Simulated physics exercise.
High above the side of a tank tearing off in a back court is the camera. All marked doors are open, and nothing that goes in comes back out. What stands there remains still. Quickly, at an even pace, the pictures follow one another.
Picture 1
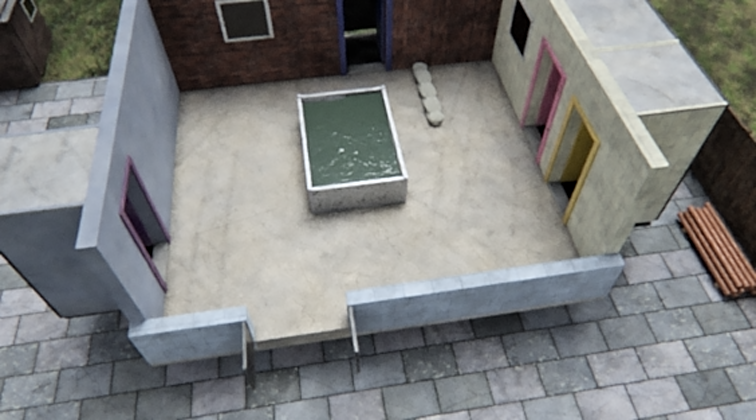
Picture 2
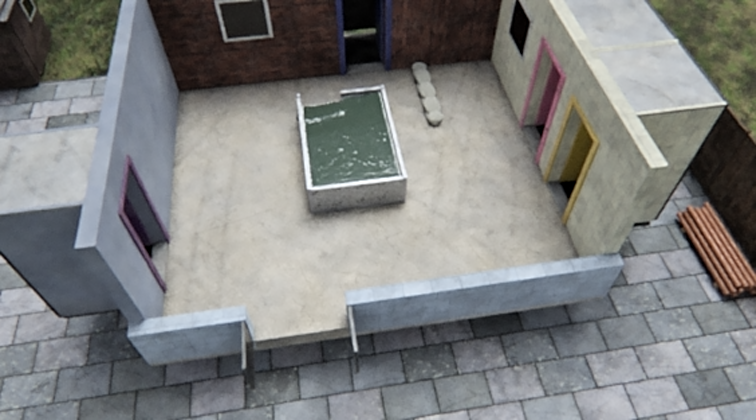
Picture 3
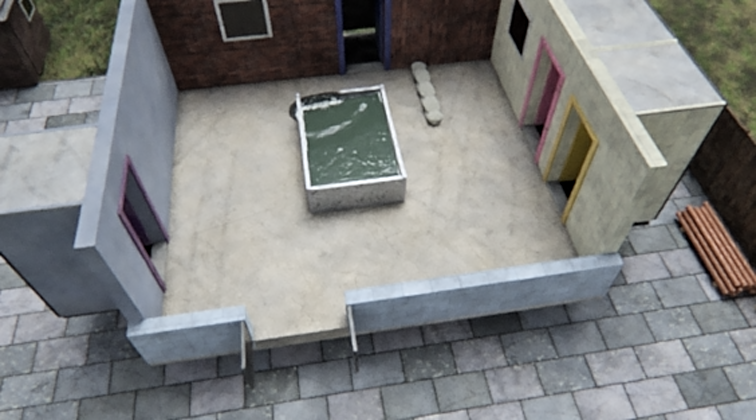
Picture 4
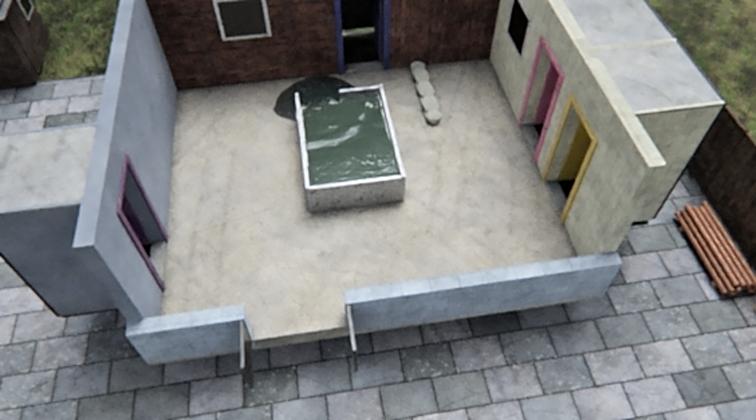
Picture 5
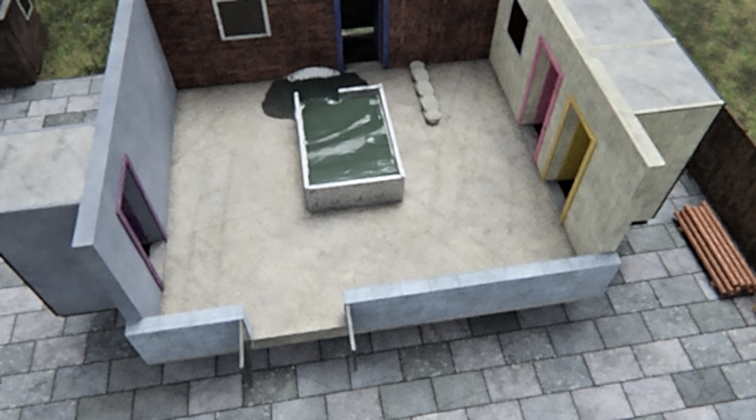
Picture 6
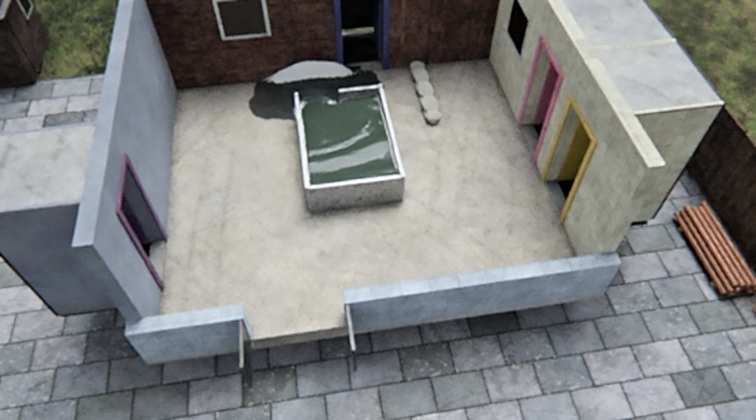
An open tank of dark green water with a pale rim stands in a walled back court, seen from high above. Blue-grey walls, purple, pink and yellow door surrounds, a brick wall behind and stacked reddish poles at right surround it. The still water turns choppy as the tank's far rim opens, and a dark wet patch spreads behind it, mostly leftward, while the camera stays almost still.
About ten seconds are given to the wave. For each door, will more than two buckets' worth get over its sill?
Door by door: The yellow door no, two buckets' worth or less; the purple door no, two buckets' worth or less; the pink door no, two buckets' worth or less; the blue door yes, more than two buckets' worth.
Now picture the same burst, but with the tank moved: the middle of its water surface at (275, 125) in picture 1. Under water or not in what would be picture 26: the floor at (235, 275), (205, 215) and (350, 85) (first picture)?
In the order asked: Reached by the flood, reached by the flood, reached by the flood.
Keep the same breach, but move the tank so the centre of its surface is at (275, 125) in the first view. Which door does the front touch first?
It's the blue one.
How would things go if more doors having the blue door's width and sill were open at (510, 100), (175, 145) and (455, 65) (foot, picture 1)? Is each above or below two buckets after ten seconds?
Stays below the line; crosses the line; stays below the line.
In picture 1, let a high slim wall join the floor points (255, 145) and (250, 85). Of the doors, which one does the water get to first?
In my view it's the blue one.
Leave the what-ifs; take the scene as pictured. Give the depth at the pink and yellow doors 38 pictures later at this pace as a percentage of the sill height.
The first sits near 10 in a hundred and the second near 0 in a hundred.
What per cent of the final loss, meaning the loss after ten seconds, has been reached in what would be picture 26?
I'd say about 25 per cent.
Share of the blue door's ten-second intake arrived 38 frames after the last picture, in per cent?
Around 90 %.
A moment on, water covers 10 % of the floor; the yellow door not reached, the purple door not reached, the pink door not reached, the blue door under two buckets in.
Next, water covers 20 % of the floor; the yellow door not reached, the purple door not reached, the pink door not reached, the blue door over two buckets in.
Then, water covers 35 % of the floor; the yellow door not reached, the purple door wet at the sill, nothing in, the pink door not reached, the blue door over two buckets in.
Later, water covers 75 % of the floor; the yellow door not reached, the purple door wet at the sill, nothing in, the pink door wet at the sill, nothing in, the blue door far over two buckets in.
In the end, water covers 85 % of the floor; the yellow door under two buckets in, the purple door wet at the sill, nothing in, the pink door wet at the sill, nothing in, the blue door far over two buckets in.
